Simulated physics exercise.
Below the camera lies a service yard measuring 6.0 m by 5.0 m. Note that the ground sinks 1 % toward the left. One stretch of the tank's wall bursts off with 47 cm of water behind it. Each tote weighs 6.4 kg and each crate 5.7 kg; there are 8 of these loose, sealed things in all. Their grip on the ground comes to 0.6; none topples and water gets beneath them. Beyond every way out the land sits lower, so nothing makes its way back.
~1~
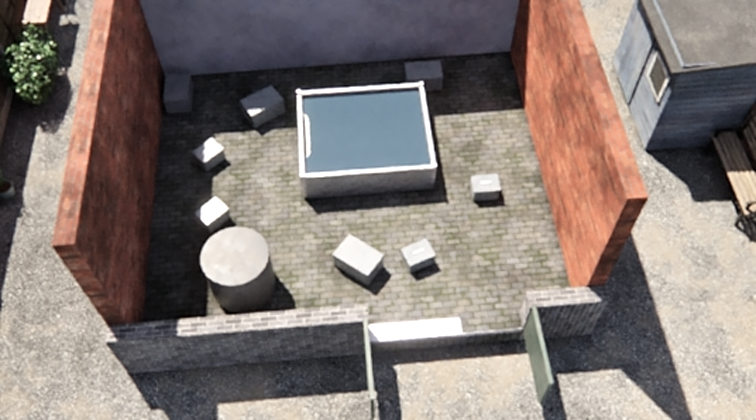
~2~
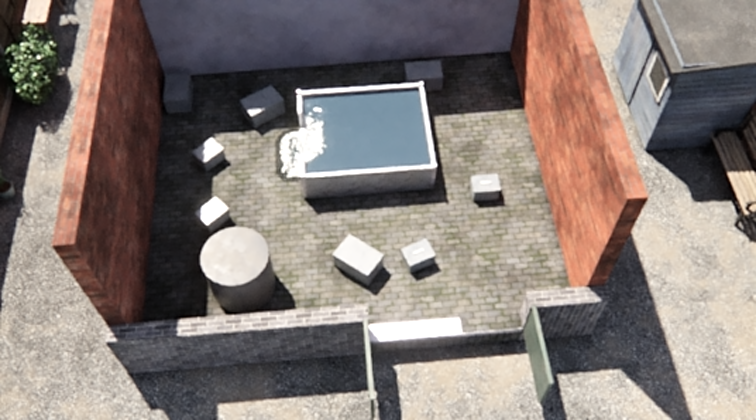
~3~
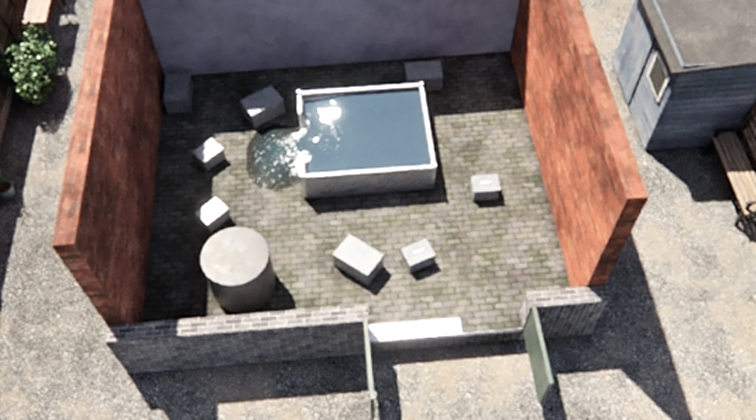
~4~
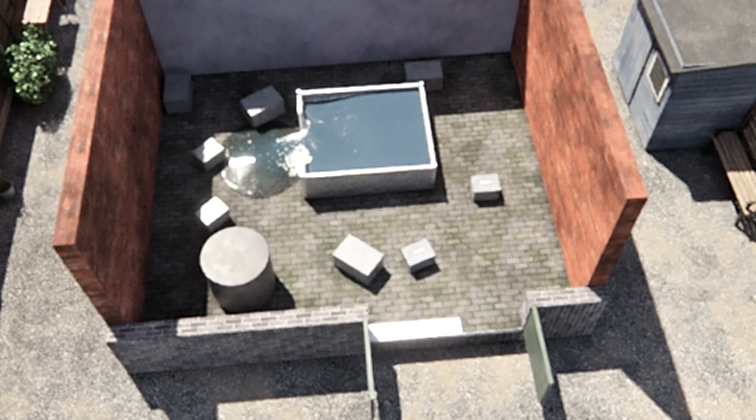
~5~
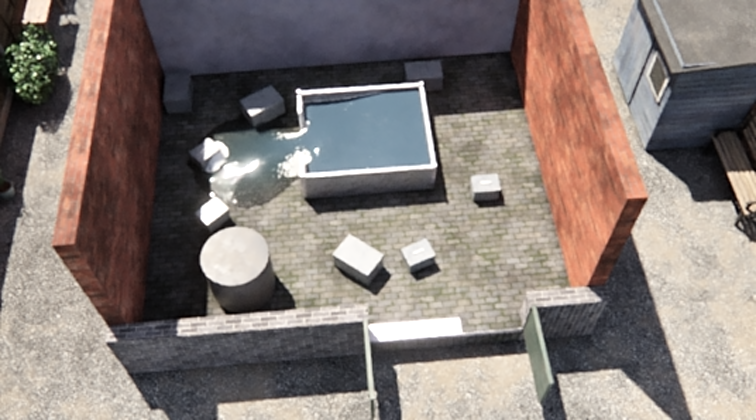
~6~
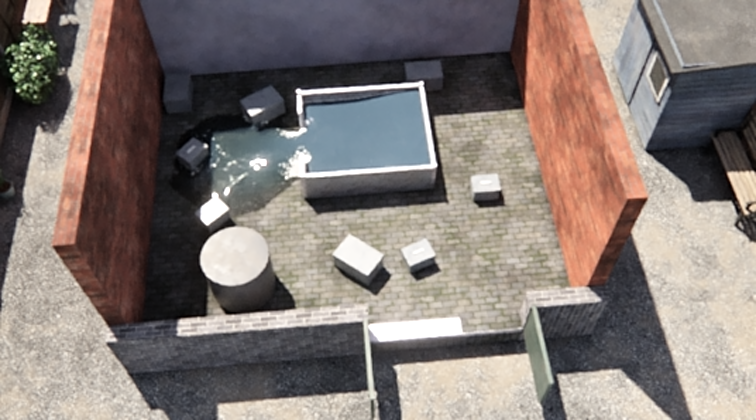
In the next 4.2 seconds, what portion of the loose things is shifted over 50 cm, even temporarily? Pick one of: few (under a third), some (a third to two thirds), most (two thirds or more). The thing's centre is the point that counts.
Some.
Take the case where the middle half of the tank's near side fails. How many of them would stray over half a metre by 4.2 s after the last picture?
Then it comes to 2 of them.
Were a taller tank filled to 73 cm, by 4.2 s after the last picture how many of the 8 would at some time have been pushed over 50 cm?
You'd get 6 in that case.
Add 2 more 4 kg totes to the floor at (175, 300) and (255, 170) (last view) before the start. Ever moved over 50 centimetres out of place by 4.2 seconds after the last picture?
In order: Beyond it, beyond it.
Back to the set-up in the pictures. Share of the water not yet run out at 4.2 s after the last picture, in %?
I'd say some 100 percent hasn't gone yet.
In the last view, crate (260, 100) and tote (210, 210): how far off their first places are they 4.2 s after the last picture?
Respectively, 100 centimetres and 200 centimetres.
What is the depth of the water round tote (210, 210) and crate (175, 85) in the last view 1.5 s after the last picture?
Depth approx. 6 cm / 12 cm.
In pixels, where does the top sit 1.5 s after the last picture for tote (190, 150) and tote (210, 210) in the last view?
Around (161, 135) and (185, 236).
Then, 0.4 s after the last picture 1 of 8 are over 50 cm from their spots; 0 afloat.
Then, 1.5 s after the last picture 3 of 8 are over 50 cm from their spots; 2 afloat.
Then, 2.8 s after the last picture 3 of 8 are over 50 cm from their spots; 3 afloat.
Then, 4.2 s after the last picture 4 of 8 are over 50 cm from their spots, and 4 have been at some point; 3 afloat.
